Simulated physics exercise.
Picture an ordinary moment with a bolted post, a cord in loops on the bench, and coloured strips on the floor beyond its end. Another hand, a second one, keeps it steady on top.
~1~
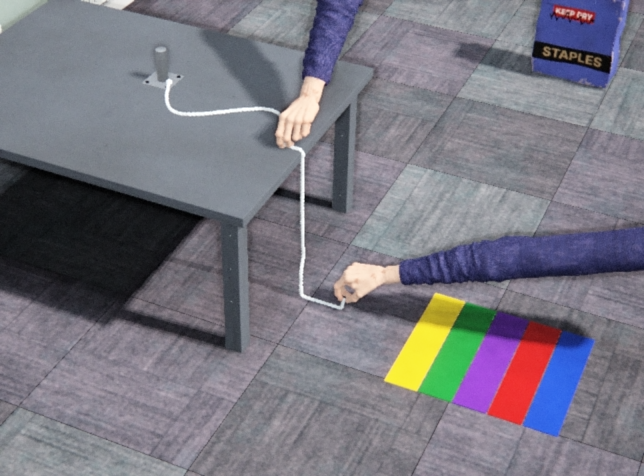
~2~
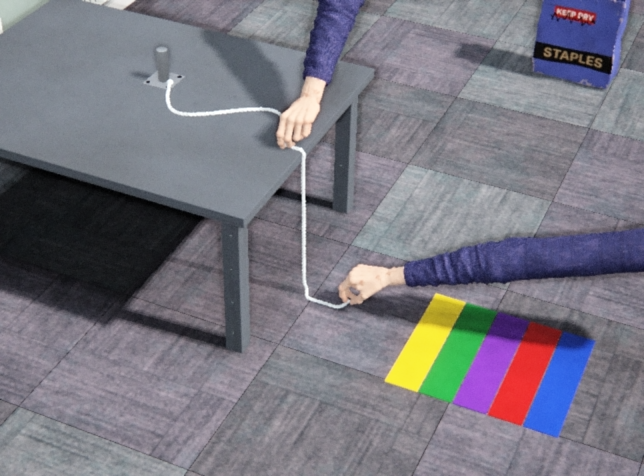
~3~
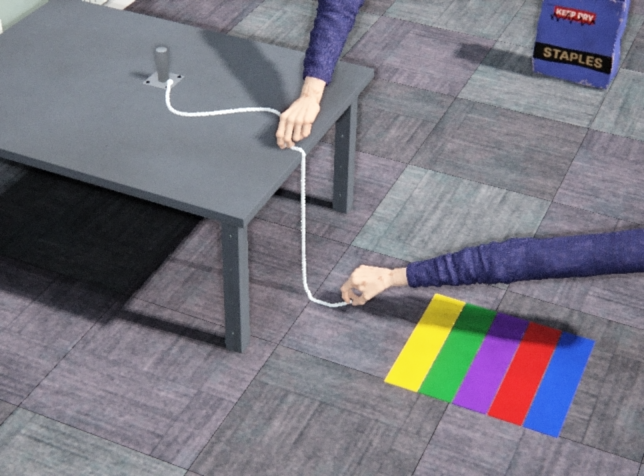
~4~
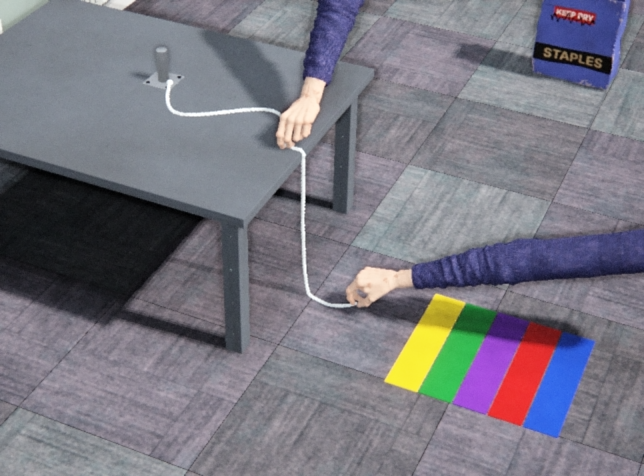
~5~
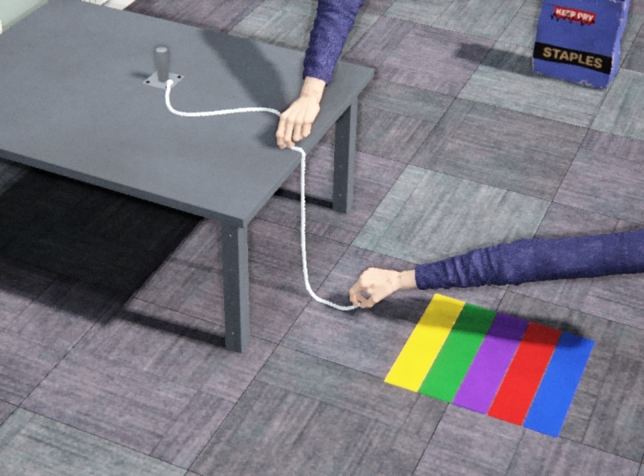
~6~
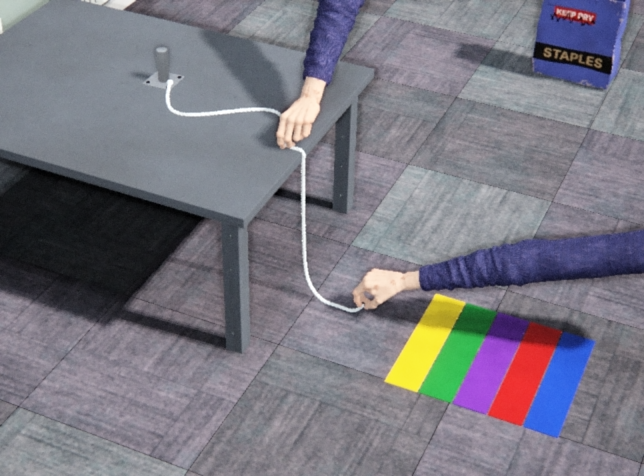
On a dark gray table, one hand held a white cord steady near the edge while another, down by the carpet, drew its hanging end slightly to the right, toward the coloured strips.
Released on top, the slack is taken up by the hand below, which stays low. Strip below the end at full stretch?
Red.
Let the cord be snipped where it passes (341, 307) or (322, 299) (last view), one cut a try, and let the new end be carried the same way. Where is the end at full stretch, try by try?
Case by case: (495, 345), then (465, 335).
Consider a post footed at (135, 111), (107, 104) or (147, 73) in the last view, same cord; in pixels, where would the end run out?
Roughly (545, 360), then (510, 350), then (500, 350).
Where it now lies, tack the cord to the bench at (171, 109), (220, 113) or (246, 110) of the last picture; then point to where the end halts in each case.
It would sit near (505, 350) the first time, (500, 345) the second and (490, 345) the third.
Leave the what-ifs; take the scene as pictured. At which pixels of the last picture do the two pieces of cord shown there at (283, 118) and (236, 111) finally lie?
The first finishes about (307, 141) and the second about (264, 122).
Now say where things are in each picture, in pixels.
In the first picture, end (344, 299); yellow (410, 369); green (443, 379); purple (477, 390); red (512, 401); blue (548, 413).
In the second picture, end (349, 301); cord through (168, 99) (223, 112) (283, 120) (303, 163) (304, 227) (304, 283).
In the third picture, end (351, 301).
In the fourth picture, end (356, 303); cord through (168, 99) (222, 113) (283, 120) (303, 163) (303, 227) (306, 284).
In the fifth picture, end (360, 304).
In the sixth picture, end (363, 305); cord through (168, 99) (223, 113) (283, 120) (303, 163) (303, 227) (310, 286).
A little later, end near (481, 341); over purple.
Next, end near (514, 351); over red.
When it is tight, end near (534, 358); over red. The red one.
